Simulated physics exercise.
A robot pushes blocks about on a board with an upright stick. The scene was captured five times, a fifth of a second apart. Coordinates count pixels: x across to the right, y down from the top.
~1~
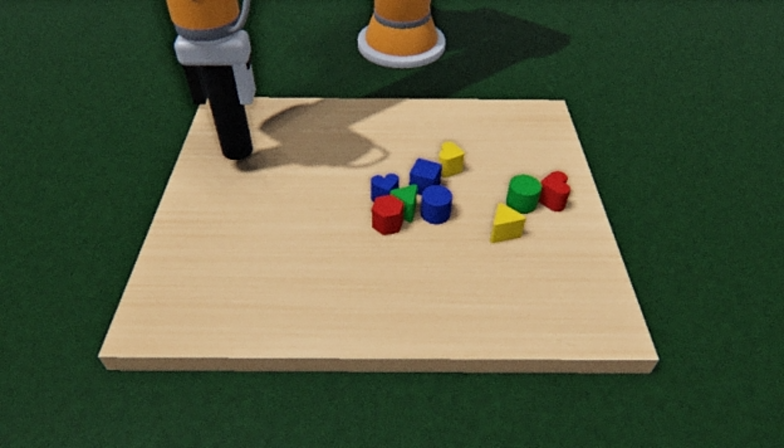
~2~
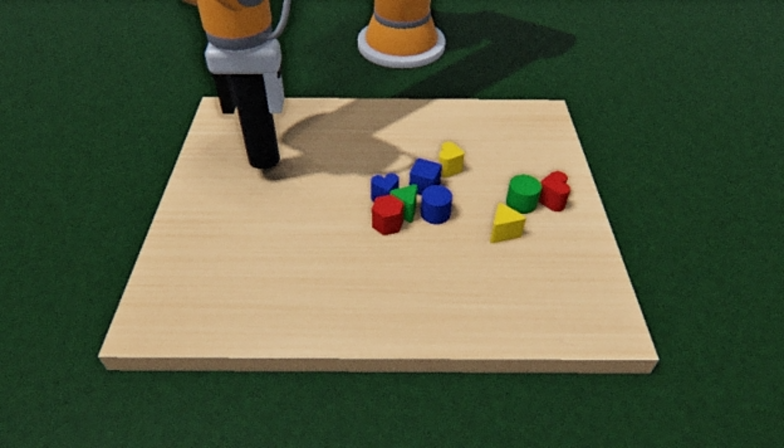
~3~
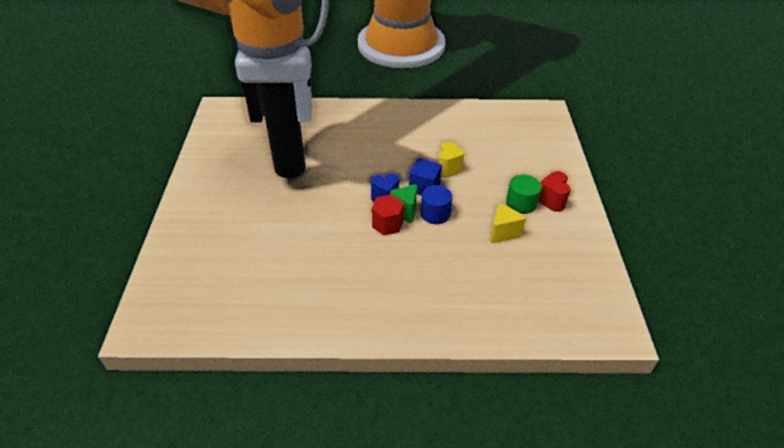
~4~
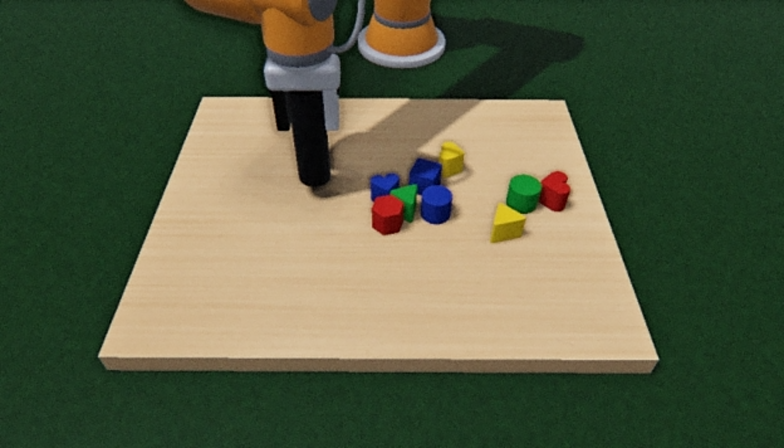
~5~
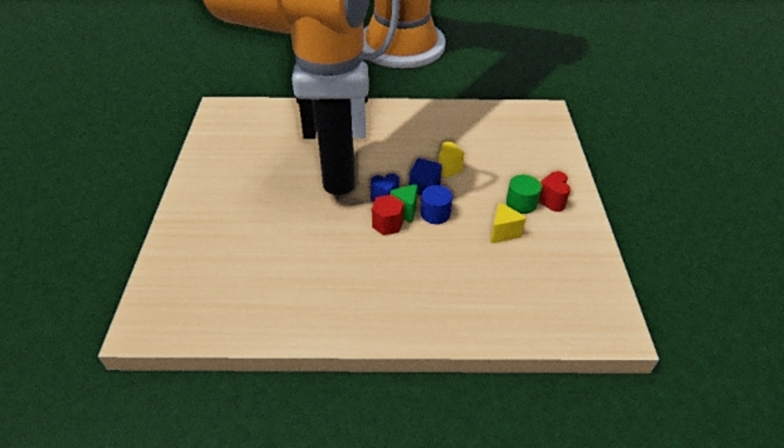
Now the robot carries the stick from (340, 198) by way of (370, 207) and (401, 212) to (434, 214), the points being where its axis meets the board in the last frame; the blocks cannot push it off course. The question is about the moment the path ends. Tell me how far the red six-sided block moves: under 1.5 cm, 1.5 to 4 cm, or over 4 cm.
It ends 1.5 to 4 cm away.
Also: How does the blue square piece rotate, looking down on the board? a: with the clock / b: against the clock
Letter a.
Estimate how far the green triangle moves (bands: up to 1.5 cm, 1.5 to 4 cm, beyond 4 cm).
Verdict: More than 4 cm.
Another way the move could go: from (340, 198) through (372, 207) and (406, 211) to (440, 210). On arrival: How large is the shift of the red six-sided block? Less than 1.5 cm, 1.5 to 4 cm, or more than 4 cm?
Movement: 1.5 to 4 cm.
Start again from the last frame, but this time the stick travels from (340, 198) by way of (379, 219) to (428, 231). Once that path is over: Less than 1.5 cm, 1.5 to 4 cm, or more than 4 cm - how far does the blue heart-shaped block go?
My estimate: Under 1.5 cm.
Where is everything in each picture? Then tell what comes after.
The first picture shows stick tip at (238, 151); block tops, blue heart-shaped block at (386, 180); red six-sided block at (388, 205); green triangle at (406, 193); blue square piece at (426, 168); blue circle at (437, 195).
The second picture shows stick at (264, 160); blocks unchanged.
The third picture shows stick at (290, 168); blocks unchanged.
The fourth picture shows stick at (315, 177); blocks unchanged.
The fifth picture shows stick at (339, 185); blue heart-shaped block at (386, 180); red six-sided block at (388, 205); green triangle at (406, 193); blue square piece at (426, 168); blue circle at (437, 195).
What follows on the original path. One third of the way, stick at (369, 193); blue heart-shaped block at (394, 179), turned 20° clockwise.
Two thirds of the way, stick at (402, 198); blue heart-shaped block at (409, 175), turned 20° anticlockwise; red six-sided block at (407, 215), turned 65° clockwise; green triangle at (436, 196); blue square piece at (432, 164), turned 20° clockwise; blue circle at (461, 196).
At the end, stick at (435, 200); blue heart-shaped block at (410, 175), turned 30° anticlockwise; red six-sided block at (410, 216), turned 80° clockwise; green triangle at (469, 197), turned 10° anticlockwise; blue square piece at (432, 164), turned 25° clockwise; blue circle at (494, 196).
